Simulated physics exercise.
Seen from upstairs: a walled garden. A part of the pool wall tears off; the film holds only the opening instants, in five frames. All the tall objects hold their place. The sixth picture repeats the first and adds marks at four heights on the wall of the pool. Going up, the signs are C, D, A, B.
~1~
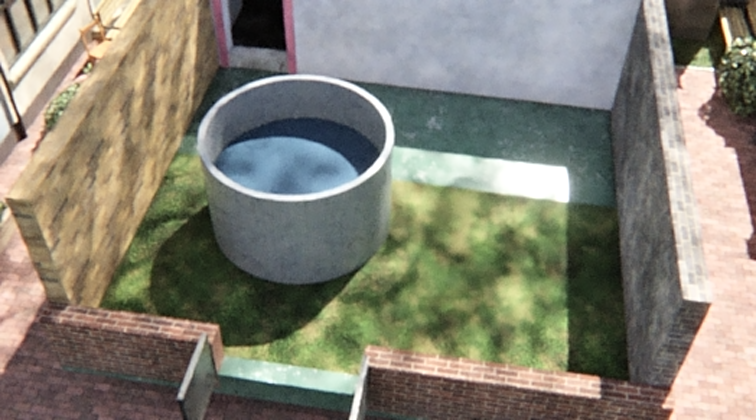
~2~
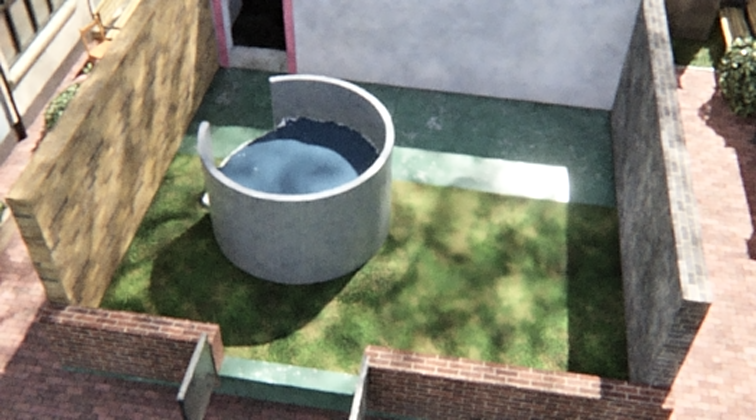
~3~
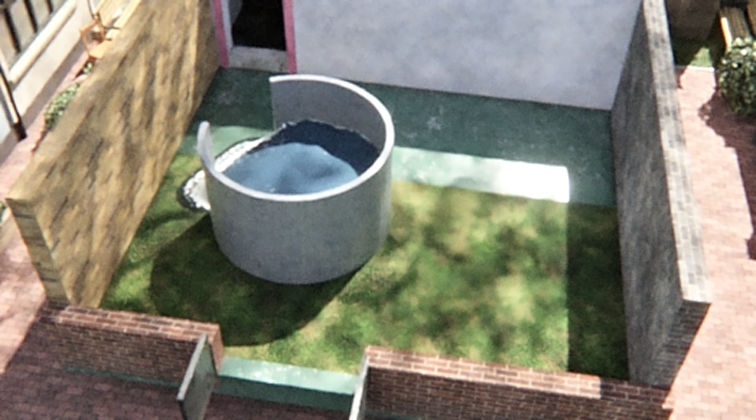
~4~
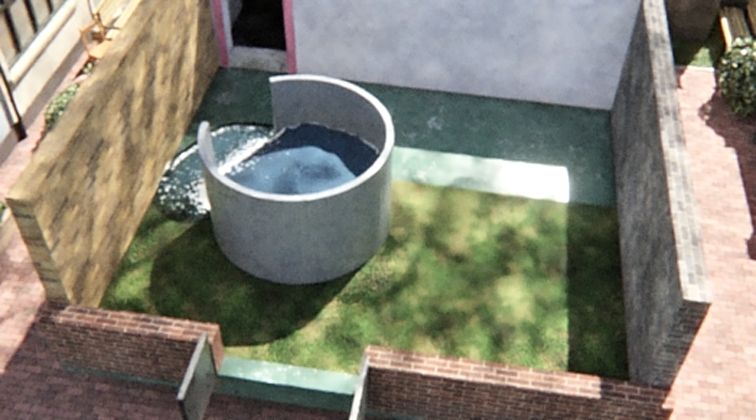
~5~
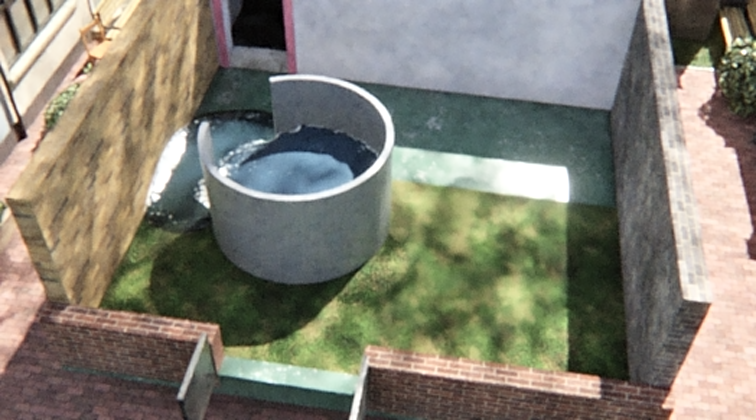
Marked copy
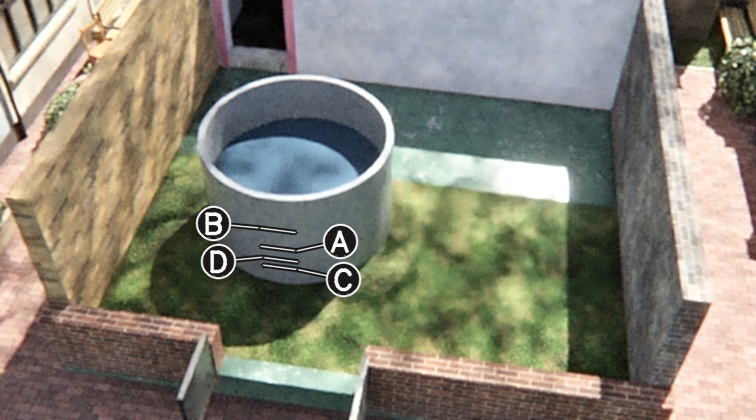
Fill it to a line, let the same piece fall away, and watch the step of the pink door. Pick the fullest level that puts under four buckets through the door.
Use line D.
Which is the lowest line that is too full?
It is A.
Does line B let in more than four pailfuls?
Yes, that goes wrong.
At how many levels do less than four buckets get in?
Two of them.
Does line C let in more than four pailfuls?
No, that is safe.
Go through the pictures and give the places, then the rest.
Water in the pool at rest, its middle at (299, 172); foot of the pink doorway at (259, 70); open gate at (291, 332).
Water covers 1 % of the ground and shows as far out as (209, 205).
Water covers 3 % of the ground and shows as far out as (184, 194).
Water covers 7 % of the ground and shows as far out as (156, 191).
Water covers 10 % of the ground and shows as far out as (195, 122).
On the marked copy, A at (278, 248); B at (276, 230); C at (280, 267); D at (279, 259); from the bottom up C, D, A, B.
If A is chosen, about 11 bucketfuls get in.
If B is chosen, dozens of bucketfuls pour in.
If C is chosen, nothing gets over.
If D is chosen, a bucket or two gets in.
